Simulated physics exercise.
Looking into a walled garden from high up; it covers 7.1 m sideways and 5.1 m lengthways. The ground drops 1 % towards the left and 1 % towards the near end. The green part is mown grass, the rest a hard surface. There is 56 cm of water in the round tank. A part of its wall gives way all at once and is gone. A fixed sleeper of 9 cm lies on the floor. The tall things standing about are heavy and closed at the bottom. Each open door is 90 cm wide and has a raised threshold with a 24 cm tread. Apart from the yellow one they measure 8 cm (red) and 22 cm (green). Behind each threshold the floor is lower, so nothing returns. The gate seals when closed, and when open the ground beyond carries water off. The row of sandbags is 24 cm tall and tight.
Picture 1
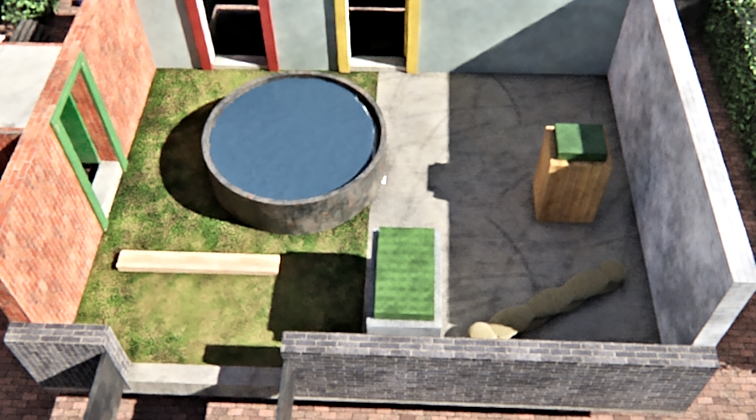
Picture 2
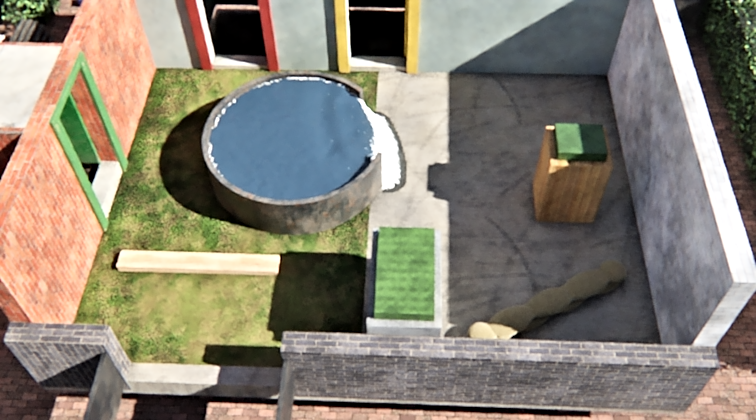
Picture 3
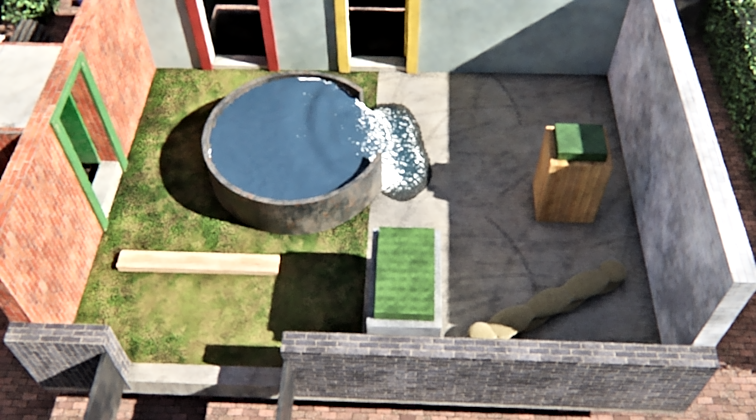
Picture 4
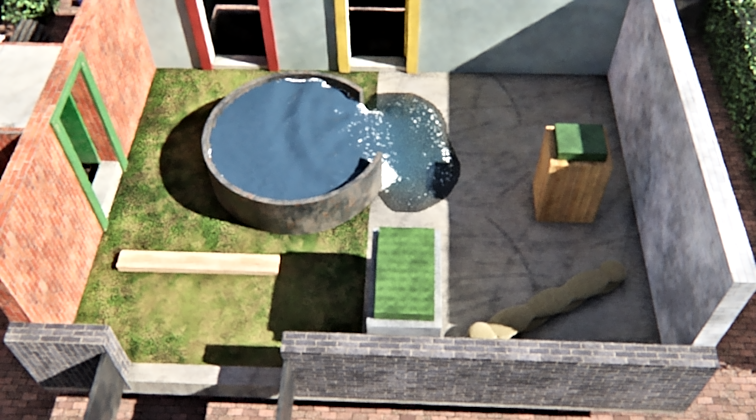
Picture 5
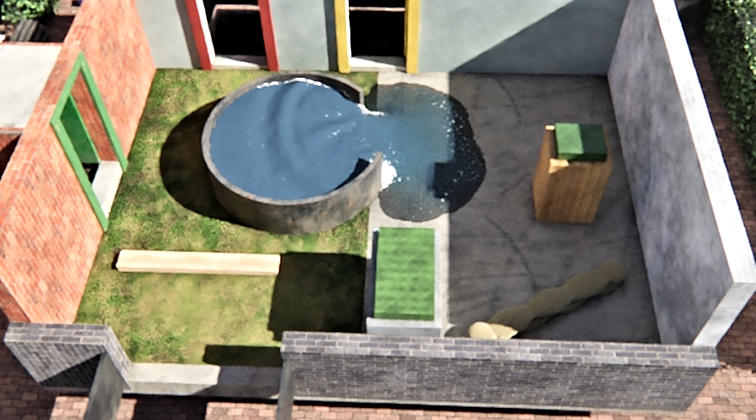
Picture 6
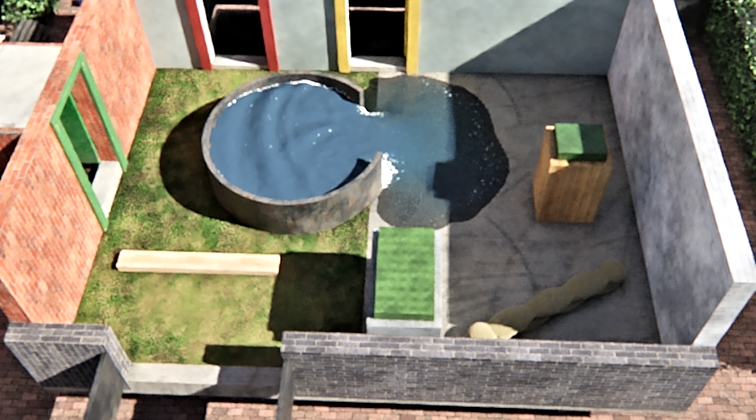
Round tank in a walled garden losing part of its right side, water pouring through the gap and spreading across grey paving.
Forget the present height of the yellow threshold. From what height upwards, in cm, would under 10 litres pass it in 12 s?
Some 6.5 cm above the ground.
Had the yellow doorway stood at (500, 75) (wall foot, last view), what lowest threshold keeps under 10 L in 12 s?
About 15 cm.
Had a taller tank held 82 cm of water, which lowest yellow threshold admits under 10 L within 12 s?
Then roughly 10.5 cm.
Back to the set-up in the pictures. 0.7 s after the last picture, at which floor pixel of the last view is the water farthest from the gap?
Near (587, 118).
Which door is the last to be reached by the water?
Last comes the green one.
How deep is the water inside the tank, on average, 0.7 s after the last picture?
Some 40 cm.
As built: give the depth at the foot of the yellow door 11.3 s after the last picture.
Roughly 7.5 cm deep.
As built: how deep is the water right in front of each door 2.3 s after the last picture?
In cm: Red 0, yellow 5, green 0.
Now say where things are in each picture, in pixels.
The round tank at (295, 137) is whole and still, 56 cm deep; the yellow door at (378, 20) is dry, in the first frame.
The gap is at (380, 141), the front 0.3 m out at a hidden place; the back of the round tank holds 56 cm, in the second frame.
The front is at (405, 112), 0.6 m from the gap at (380, 143); 0.9 m2 of floor is wet, 56 cm left at the back, in the third frame.
Water pours out at (380, 144) and has run 1.0 m, to (433, 110); about 8 cm deep outside, 56 cm at the back, in the fourth frame.
The gap is at (380, 143), the front 1.4 m out at (479, 159); the back of the round tank holds 56 cm, in the fifth frame.
The gap is at (380, 143), the front 1.7 m out at (500, 156); the back of the round tank holds 56 cm; the yellow door at (378, 20), 1.6 m from the gap, is still 0.3 m from the nearest water, in the sixth frame.
Then, 0.7 s after the last picture water covers 30 % of the floor, deepest (26 cm) near (391, 151); 5 cm at the yellow door, 0 litres in over its 10 cm threshold.
Then, 2.3 s after the last picture water covers 40 % of the floor, deepest (32 cm) near (560, 101); 5 cm at the yellow door, 0 litres in over its 10 cm threshold.
Then, 11.3 s after the last picture water covers 90 % of the floor, deepest (14 cm) near (521, 374); 8 cm at the yellow door, 0 litres in over its 10 cm threshold.
At the yellow door as built, the water peaked near 9 cm, 5.7 s after the last picture.
Run again over the same 12 s with other heights there, 16 litres in over 6 cm, 3 litres over 8 cm. The limit of 10 litres is kept from about 6.5 cm up.
